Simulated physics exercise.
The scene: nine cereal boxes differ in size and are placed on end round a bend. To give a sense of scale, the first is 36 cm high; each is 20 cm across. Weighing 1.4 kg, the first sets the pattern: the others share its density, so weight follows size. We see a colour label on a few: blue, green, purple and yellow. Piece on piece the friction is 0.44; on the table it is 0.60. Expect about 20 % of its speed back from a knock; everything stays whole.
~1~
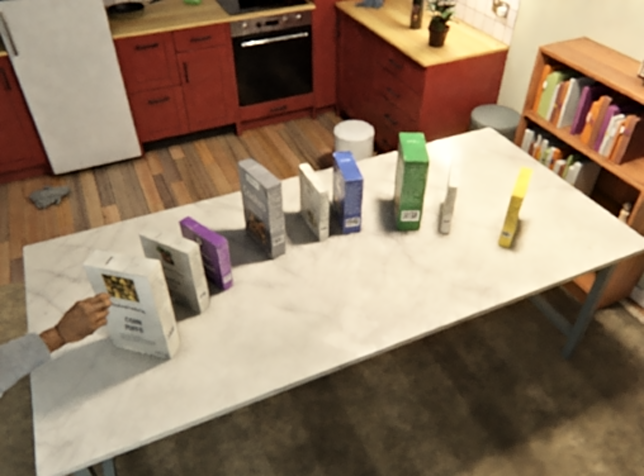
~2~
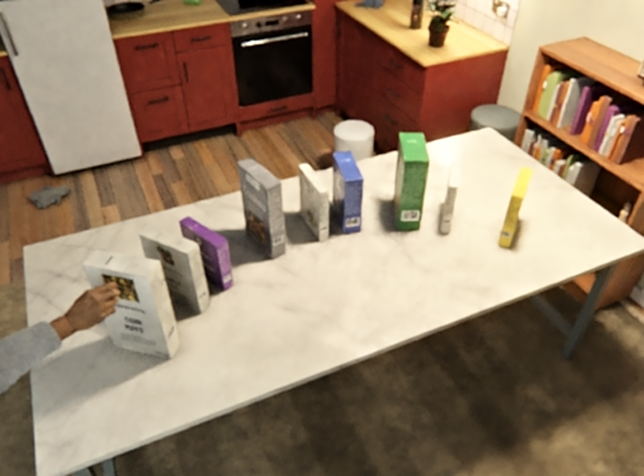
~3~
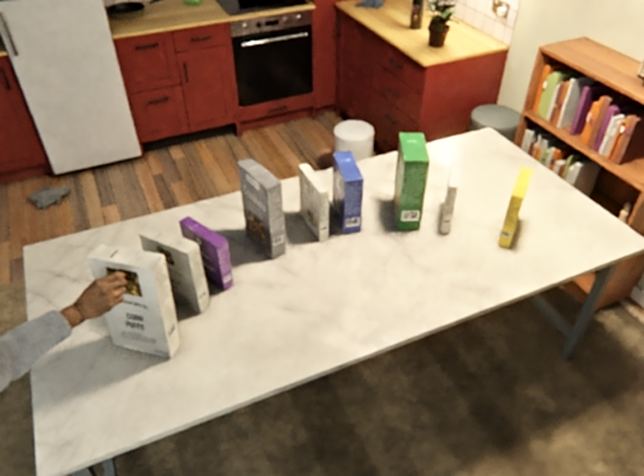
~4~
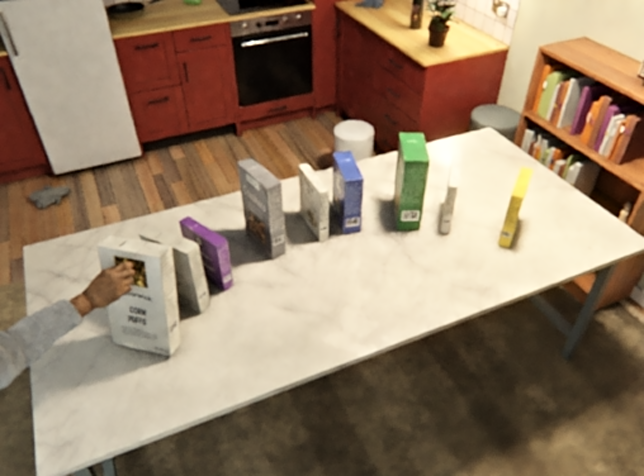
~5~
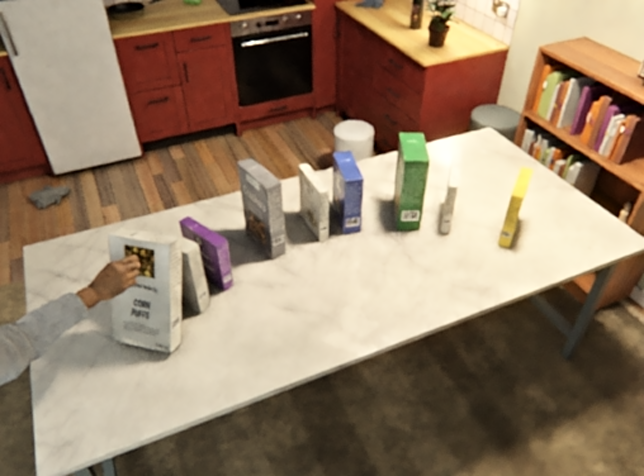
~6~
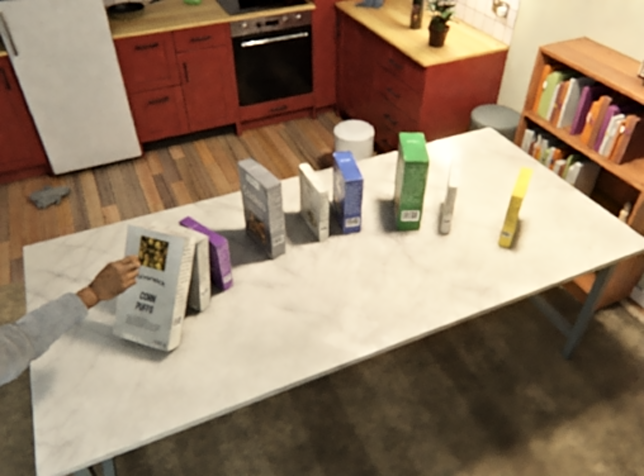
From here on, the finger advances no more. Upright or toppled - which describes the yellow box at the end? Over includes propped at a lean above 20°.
Toppled.
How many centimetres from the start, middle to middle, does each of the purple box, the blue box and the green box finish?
Approx. shifts in cm - purple: 20; blue: 20; green: 30.
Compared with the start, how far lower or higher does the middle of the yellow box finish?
It finishes some 10 cm lower than at the start.
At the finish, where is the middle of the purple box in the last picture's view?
Its centre finishes around pixel (233, 253) in the last picture.
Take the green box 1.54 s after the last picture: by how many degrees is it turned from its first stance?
Rotation: Approx. 50°.
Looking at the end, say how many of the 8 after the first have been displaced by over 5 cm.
That comes to 8 in total.
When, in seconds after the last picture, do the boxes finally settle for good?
Somewhere near 2.0 seconds.
Then, 0.30 s later than the last frame, 2 of the 8 other boxes over; yellow box unmoved; purple box lying flat.
Then, 1.54 s later than the last frame, 7 of the 8 other boxes over; yellow box unmoved; purple box lying flat.
When it is over, 8 of the 8 other boxes over; yellow box lying flat; blue box lying flat; purple box lying flat. Not one is left standing. In pixels of the last frame, middles, yellow box near (557, 235), blue box near (388, 205).
